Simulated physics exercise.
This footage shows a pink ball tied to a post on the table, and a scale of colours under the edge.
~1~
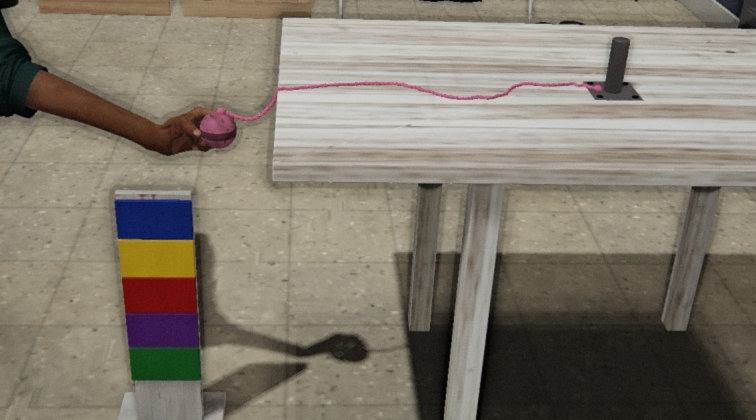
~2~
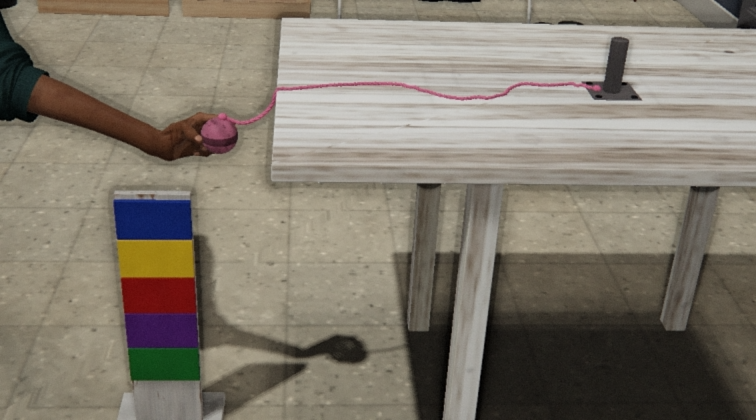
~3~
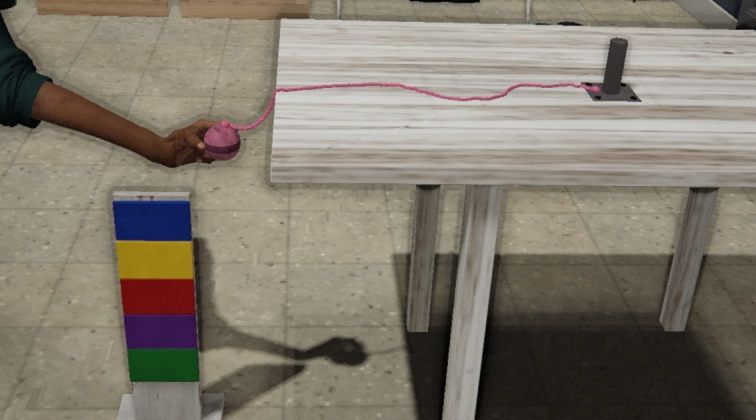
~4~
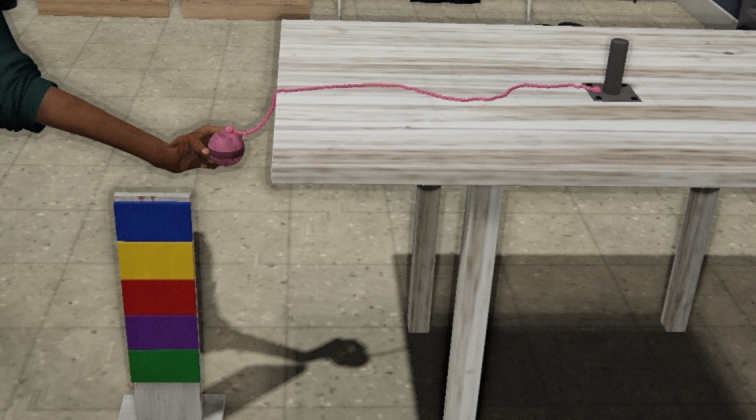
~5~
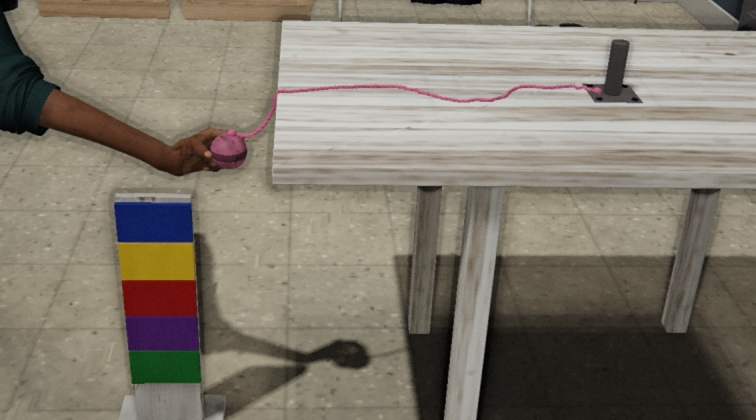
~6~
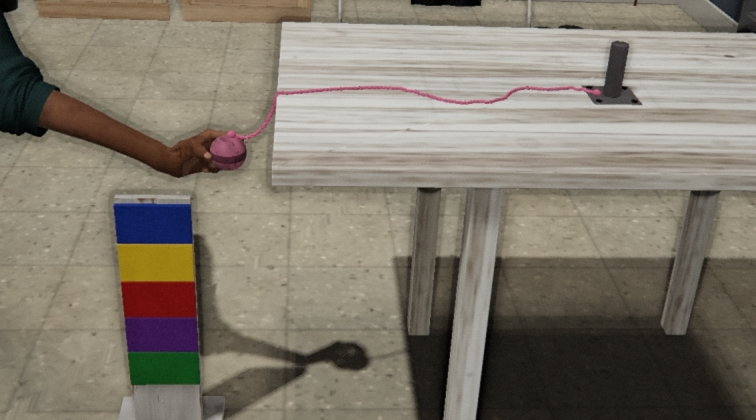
A hand reaching in from the left holds a pink ball beside a pale wooden table, seen from slightly above in a tiled room. A pink shoelace runs from the ball across the tabletop to a dark post, and an upright scale of blue, yellow, red, purple and green stands below. The hand lowers the ball slightly, drifting right, while the lace stays nearly still.
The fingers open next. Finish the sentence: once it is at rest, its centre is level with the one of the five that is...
Blue.
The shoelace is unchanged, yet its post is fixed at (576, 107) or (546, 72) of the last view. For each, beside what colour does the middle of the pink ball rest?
Result 1: Yellow. Result 2: Yellow.
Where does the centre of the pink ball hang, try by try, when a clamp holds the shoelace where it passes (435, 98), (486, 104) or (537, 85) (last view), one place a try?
Taking them in turn, I'd expect around (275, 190), (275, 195) and finally (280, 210).
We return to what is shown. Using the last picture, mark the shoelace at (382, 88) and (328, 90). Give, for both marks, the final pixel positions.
At (342, 94) for the first, at (286, 94) for the second.
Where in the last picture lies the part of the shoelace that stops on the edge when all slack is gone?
Location: About (321, 90).
Early on, ball near (288, 218); level with blue.
Midway, ball near (260, 220); level with blue.
Finally, ball near (279, 220); level with blue. Its middle rests at the blue band.
